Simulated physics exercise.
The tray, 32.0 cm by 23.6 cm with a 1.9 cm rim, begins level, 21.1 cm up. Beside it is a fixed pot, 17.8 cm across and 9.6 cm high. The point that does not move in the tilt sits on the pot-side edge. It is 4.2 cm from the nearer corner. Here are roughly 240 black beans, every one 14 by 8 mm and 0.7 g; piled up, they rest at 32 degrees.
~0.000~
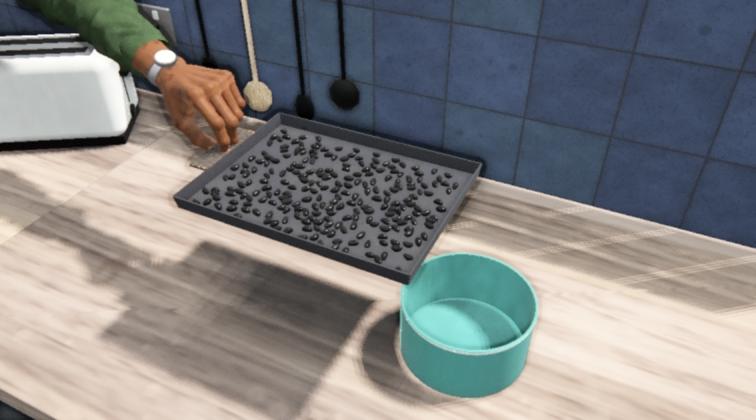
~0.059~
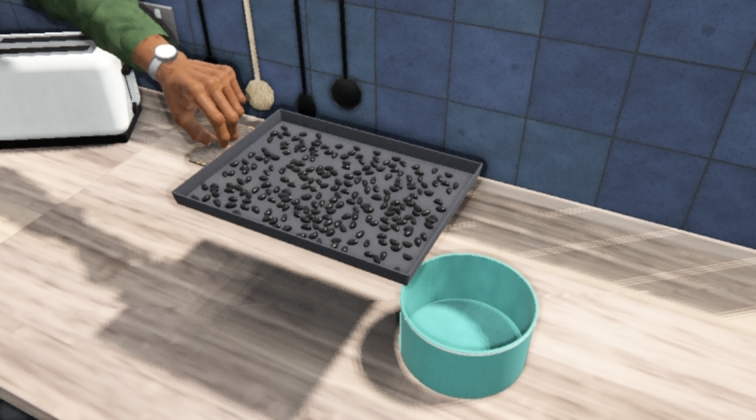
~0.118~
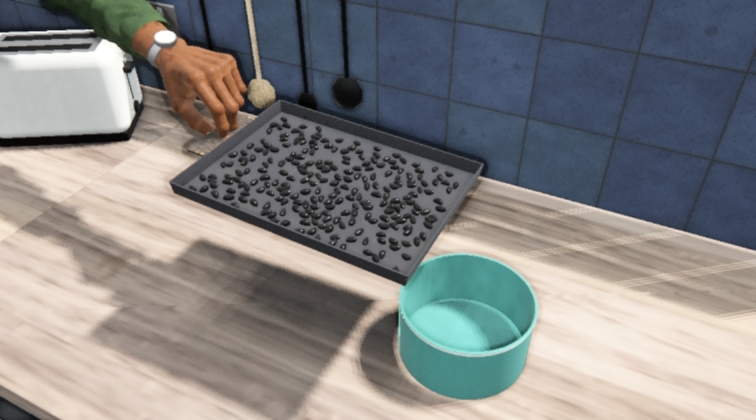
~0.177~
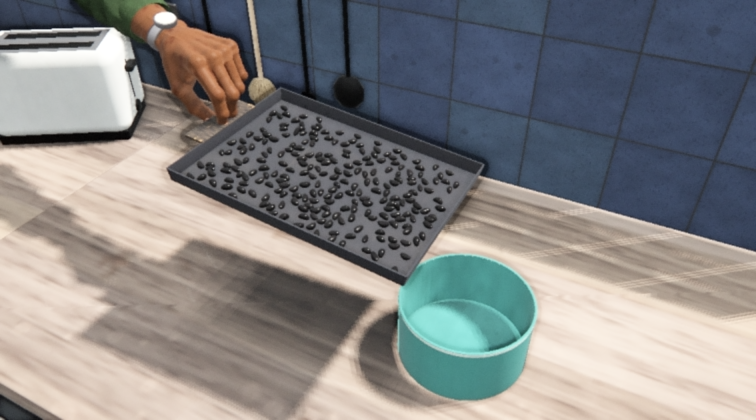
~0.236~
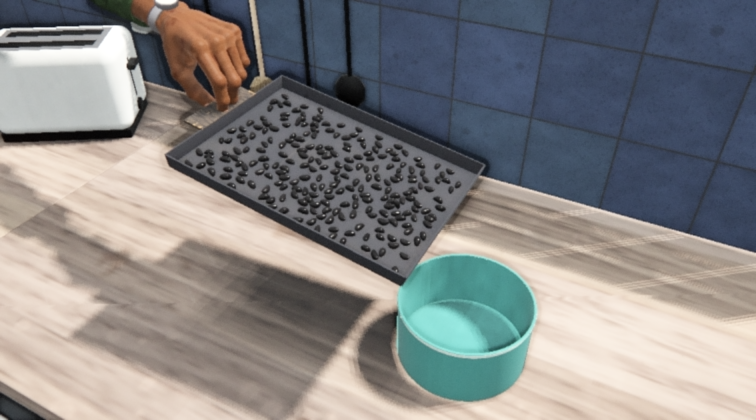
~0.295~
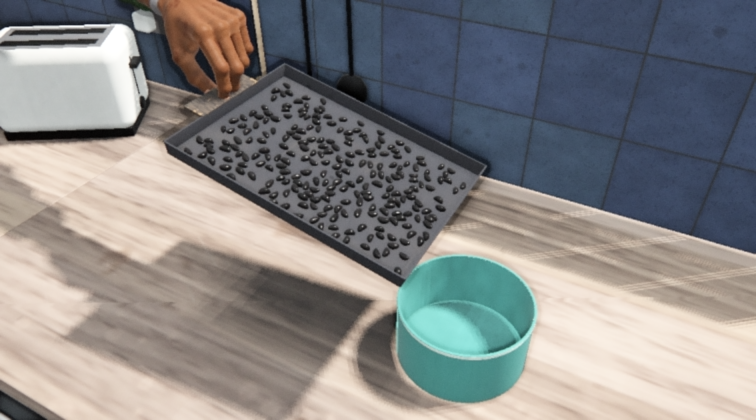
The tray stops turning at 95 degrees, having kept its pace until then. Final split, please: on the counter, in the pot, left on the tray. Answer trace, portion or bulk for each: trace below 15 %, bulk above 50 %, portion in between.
Counter: Portion. Pot: Bulk. Left on the tray: Trace.
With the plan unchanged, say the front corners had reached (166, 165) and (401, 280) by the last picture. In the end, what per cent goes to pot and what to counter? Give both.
Final per cent - pot 0, counter 100.
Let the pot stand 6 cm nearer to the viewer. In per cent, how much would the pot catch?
Around 65 per cent.
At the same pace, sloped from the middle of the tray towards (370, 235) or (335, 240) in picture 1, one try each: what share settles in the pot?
Estimate: Some 0 % and some 0 % respectively.
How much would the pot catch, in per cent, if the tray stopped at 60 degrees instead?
In that case some 15 per cent.
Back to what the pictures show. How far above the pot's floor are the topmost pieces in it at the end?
About 2.0 centimetres.
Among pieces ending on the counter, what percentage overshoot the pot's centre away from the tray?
70 %.
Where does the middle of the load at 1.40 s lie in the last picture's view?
Approx. (444, 226).
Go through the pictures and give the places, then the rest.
The first picture shows tray tilt 0 degrees, front corners at (176, 195) and (408, 273); middle of the pieces at (336, 190); pot at (469, 298).
The second picture shows tray tilt 1 degrees, front corners at (175, 191) and (407, 273); middle of the pieces at (335, 188).
The third picture shows tray tilt 3 degrees, front corners at (172, 181) and (406, 273), lowest corner right front; middle of the pieces at (335, 184).
The fourth picture shows tray tilt 7 degrees, front corners at (170, 168) and (405, 274), lowest corner right front; middle of the pieces at (335, 177).
The fifth picture shows tray tilt 10 degrees, front corners at (168, 154) and (405, 275), lowest corner right front; middle of the pieces at (336, 172).
The sixth picture shows tray tilt 14 degrees, front corners at (168, 141) and (404, 276), lowest corner right front; middle of the pieces at (337, 167); pot at (466, 301). The tray's pace is about 60 degrees a second.
Then, at 0.96 s, tilt 52 degrees; the tray holds 100 %, the pot 0 %.
Then, at 1.40 s, tilt 77 degrees; the tray holds 75 %, the pot 10 %.
Then, at 1.91 s, tilt 95 degrees; the tray holds 10 %, the pot 60 %.
In the end, at 3.2 s, counter 30 %, pot 70 %, tray 0 %.
